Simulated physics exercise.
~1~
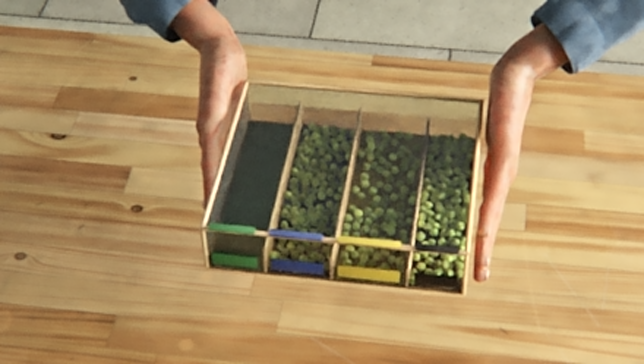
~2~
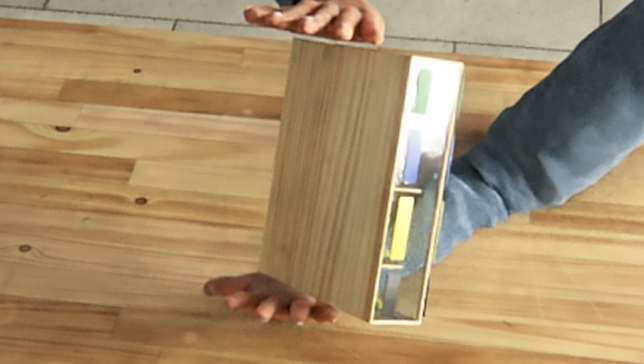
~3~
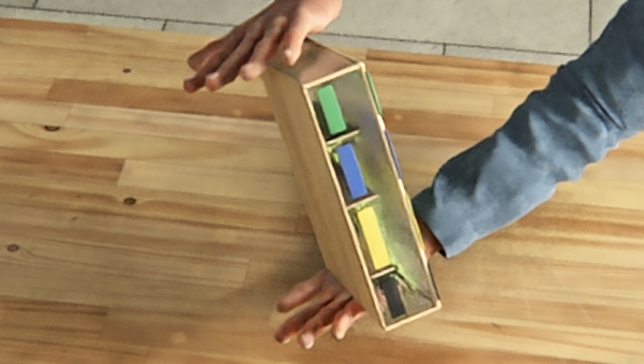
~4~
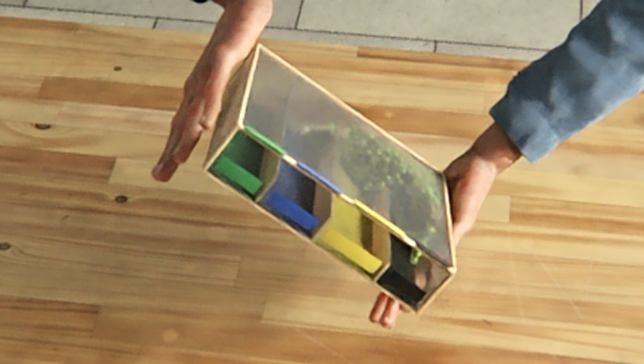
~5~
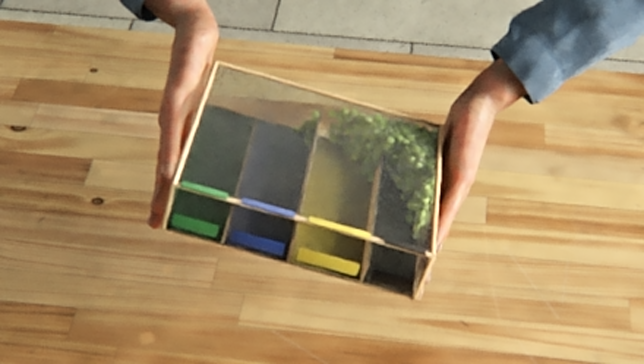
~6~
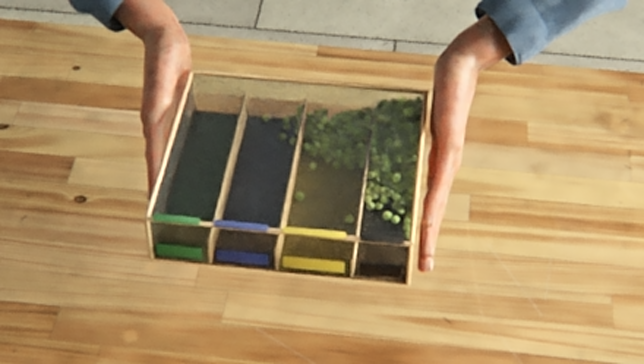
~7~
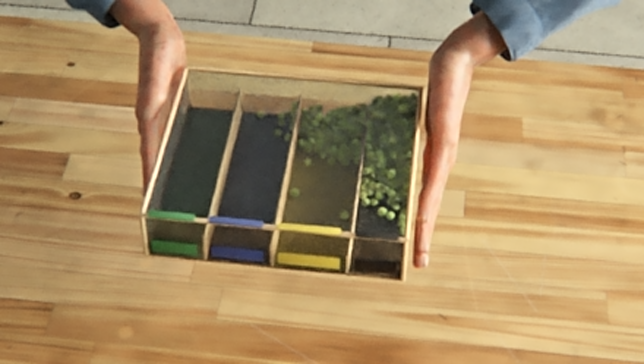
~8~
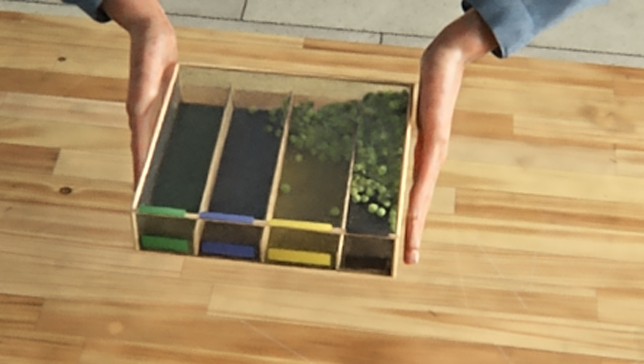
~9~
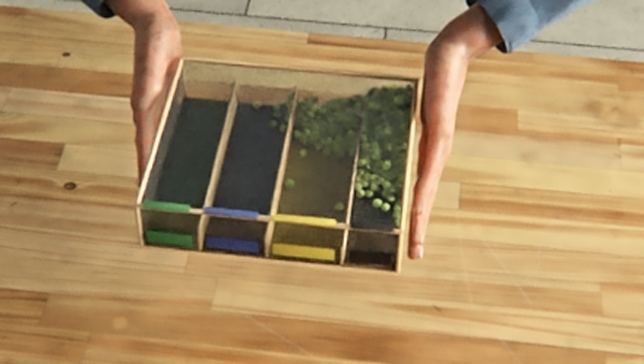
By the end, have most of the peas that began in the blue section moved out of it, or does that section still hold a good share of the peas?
Most of them have moved out of the blue section, leaving only a few there. The peas end up mainly in the yellow and black sections, while the green one looks empty.
At the start, two hands hold a shallow wooden box with a closed clear lid above a wooden table, and small green peas fill the blue, yellow and black sections while the green one on the left looks empty. The hands tip the box steeply toward the right until its wooden underside shows. They then turn it back in stages, and the peas appear bunched toward the far right. Once the box is level again, the hands hold it nearly still, with the peas gathered mostly in the black and yellow sections and only a few left in the blue.
